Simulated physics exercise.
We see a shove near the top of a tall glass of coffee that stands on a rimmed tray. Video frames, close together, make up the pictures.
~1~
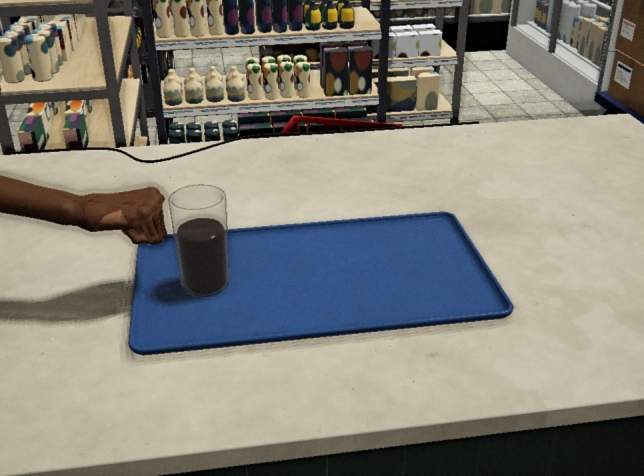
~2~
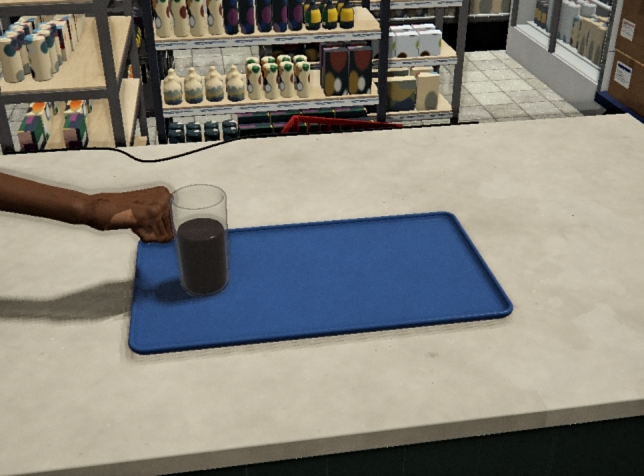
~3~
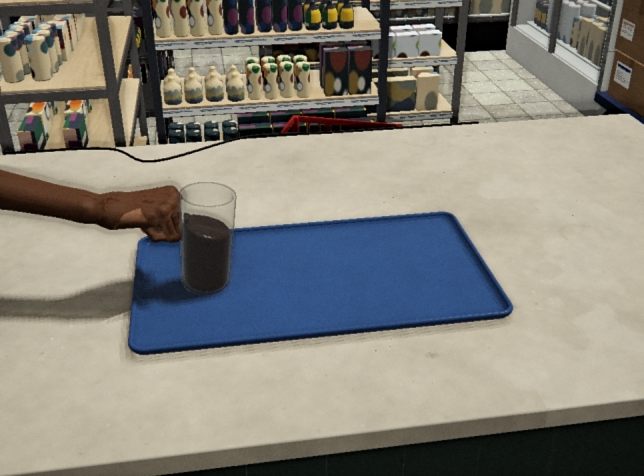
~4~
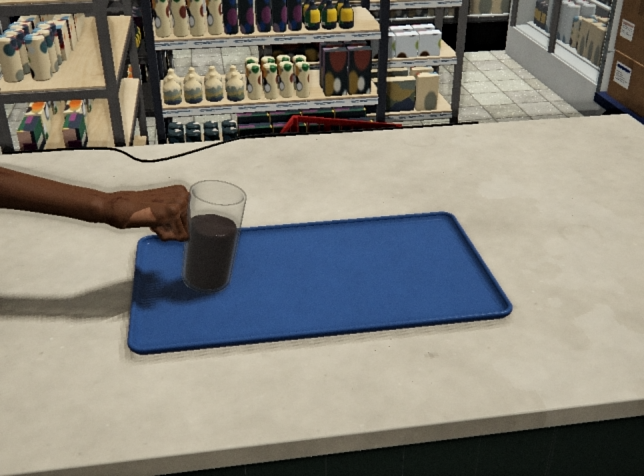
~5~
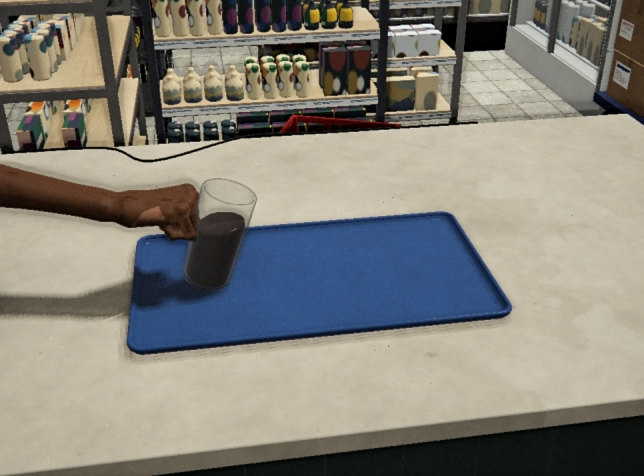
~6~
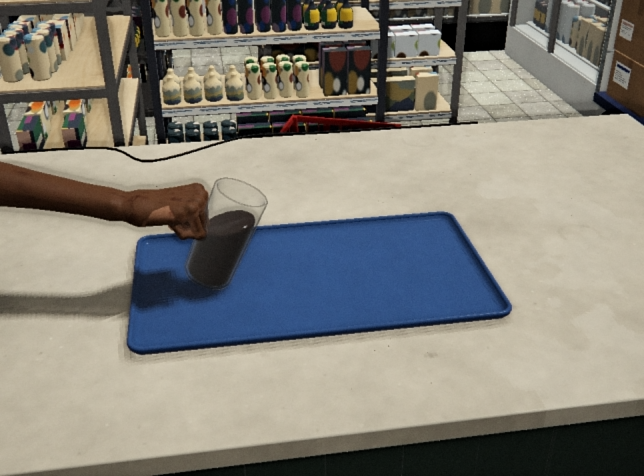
A dark-skinned hand at the left pushes against the upper side of a tall clear glass of dark coffee, which shifts slightly right and then leans steadily further to the right. The glass is on the left part of a rimmed blue tray on a pale countertop, its coffee sloshing a little. Stocked store shelves stand behind, seen from a still, slightly raised view across the counter.
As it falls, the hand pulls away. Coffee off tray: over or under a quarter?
Over a quarter.
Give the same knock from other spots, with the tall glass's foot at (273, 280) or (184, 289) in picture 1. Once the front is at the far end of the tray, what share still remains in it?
Estimate: 70 % then 50 %.
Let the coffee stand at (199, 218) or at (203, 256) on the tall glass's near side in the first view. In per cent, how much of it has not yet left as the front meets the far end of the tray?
In turn 60 and 45 in a hundred.
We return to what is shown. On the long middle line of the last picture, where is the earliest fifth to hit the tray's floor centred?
At about (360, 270).
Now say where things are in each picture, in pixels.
It leans 0°; its right rim is at (224, 196); the coffee meets the walls at (177, 229) and (224, 225); the tray's far rim is at (479, 257); the tray is clear ahead, in the first picture.
It leans 0°; its right rim is at (224, 196); the coffee meets the walls at (177, 229) and (224, 225), in the second picture.
It leans 6°; its right rim is at (234, 196); the coffee meets the walls at (183, 214) and (230, 227), in the third picture.
It leans 12°; its right rim is at (245, 197); the coffee meets the walls at (190, 218) and (236, 224), in the fourth picture.
It leans 18°; its right rim is at (255, 198); the coffee meets the walls at (196, 225) and (245, 217), in the fifth picture.
It leans 24°; its right rim is at (265, 201); the coffee meets the walls at (200, 232) and (256, 215), in the sixth picture.
A moment on, the tall glass is falling and 100 per cent is in the glass, 0 on the tray and 0 above or beyond its rim.
Next, the tall glass lies on its side and 100 per cent is in the glass, 0 on the tray and 0 above or beyond its rim.
Then the tall glass lies on its side and 58 per cent is in the glass, 32 on the tray and 10 above or beyond its rim.
Later the tall glass lies on its side and 29 per cent is in the glass, 43 on the tray and 28 above or beyond its rim.
Finally, 59 per cent is held by tray and glass, 41 is off the tray.
